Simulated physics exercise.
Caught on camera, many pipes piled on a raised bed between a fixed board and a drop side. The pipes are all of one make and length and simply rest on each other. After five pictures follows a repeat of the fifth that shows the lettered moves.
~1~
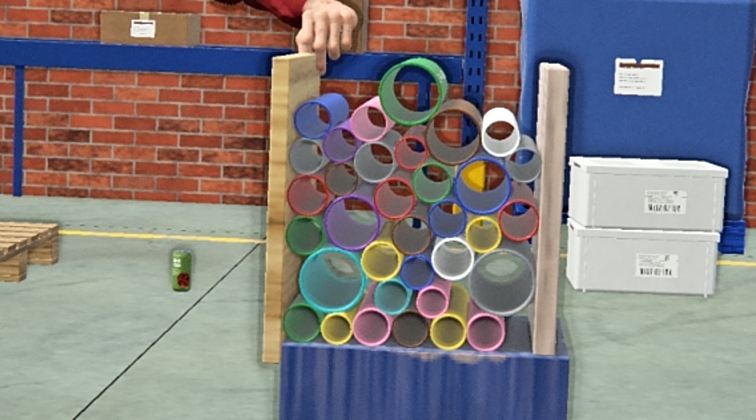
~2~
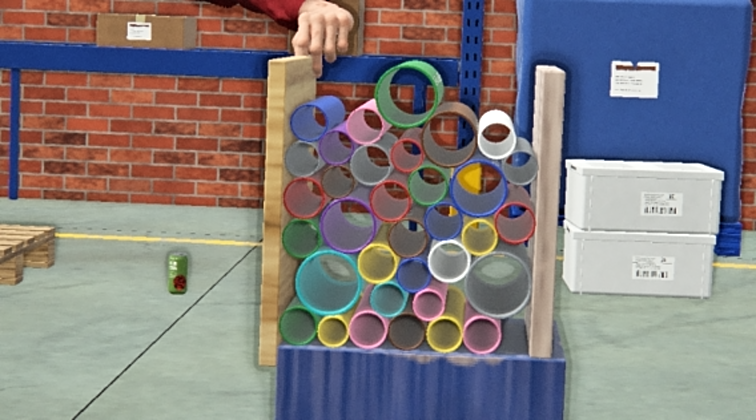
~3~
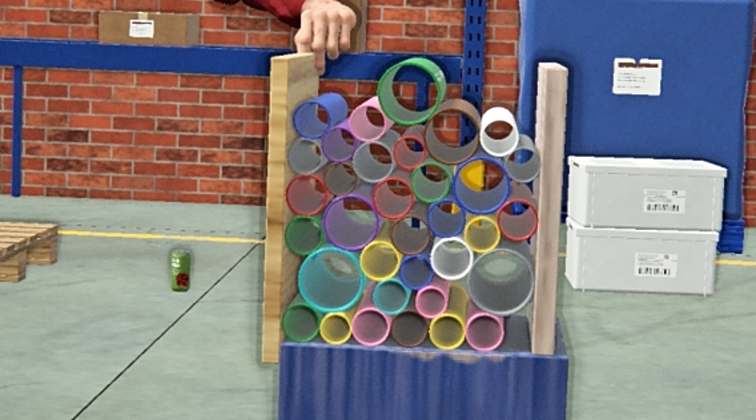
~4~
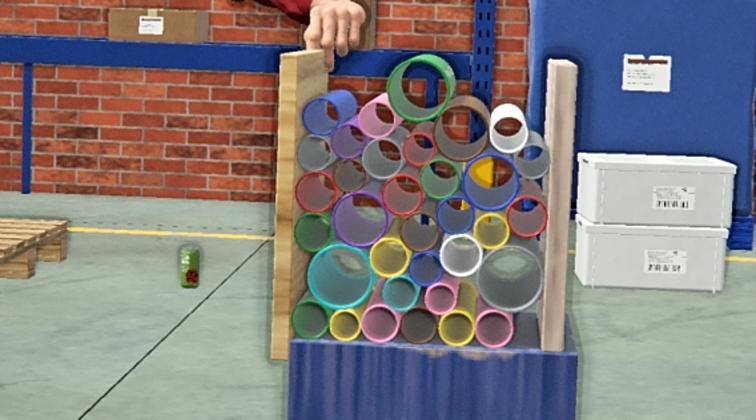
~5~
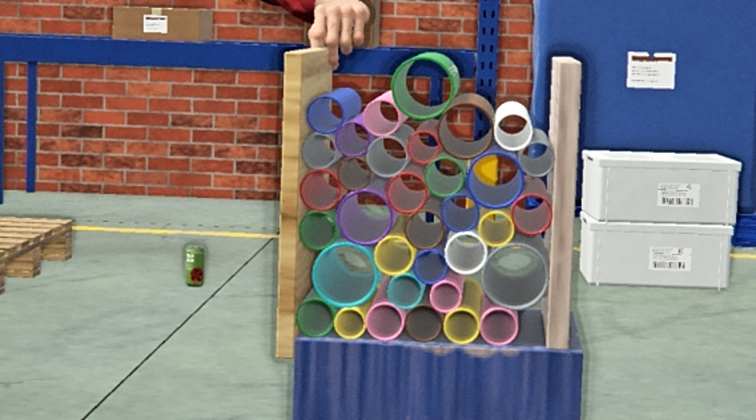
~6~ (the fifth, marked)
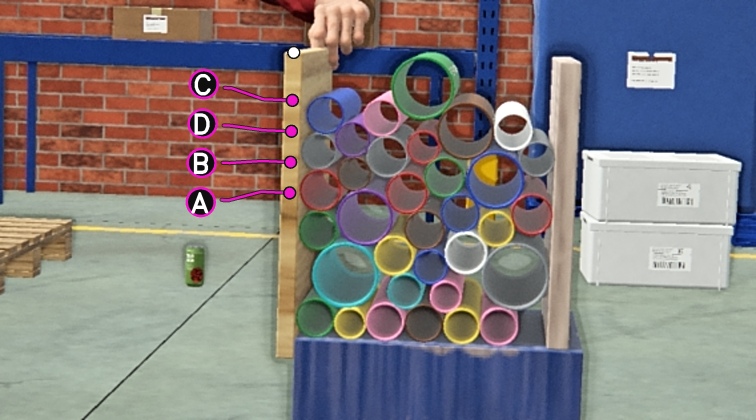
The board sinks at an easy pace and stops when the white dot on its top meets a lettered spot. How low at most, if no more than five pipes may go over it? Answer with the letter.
A is the limit.
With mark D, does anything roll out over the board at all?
At D: No.
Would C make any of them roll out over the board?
At C: No.
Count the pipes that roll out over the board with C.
It comes to none.
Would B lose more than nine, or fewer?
It loses fewer than nine.
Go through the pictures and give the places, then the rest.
In the first picture, side board (294, 197); a green pipe (302, 323); a pink pipe (486, 333).
In the second picture, a pink pipe (482, 335); a blue pipe (414, 275).
In the third picture, a brown pipe (411, 236); a red pipe (518, 220).
In the fourth picture, a grey pipe (315, 153); a blue pipe (321, 117).
In the fifth picture, side board (307, 192); a green pipe (315, 317); a pink pipe (499, 327).
On the marked copy, A at (290, 193); B at (290, 162); C at (292, 101); D at (291, 131); the white dot at (294, 53).
With A. Early on, top of the board (302, 121).
Further on, top of the board (300, 193).
At the end, top of the board (300, 193), five out over the board.
As for the rest, B none out over the board; C none out over the board; D none out over the board.
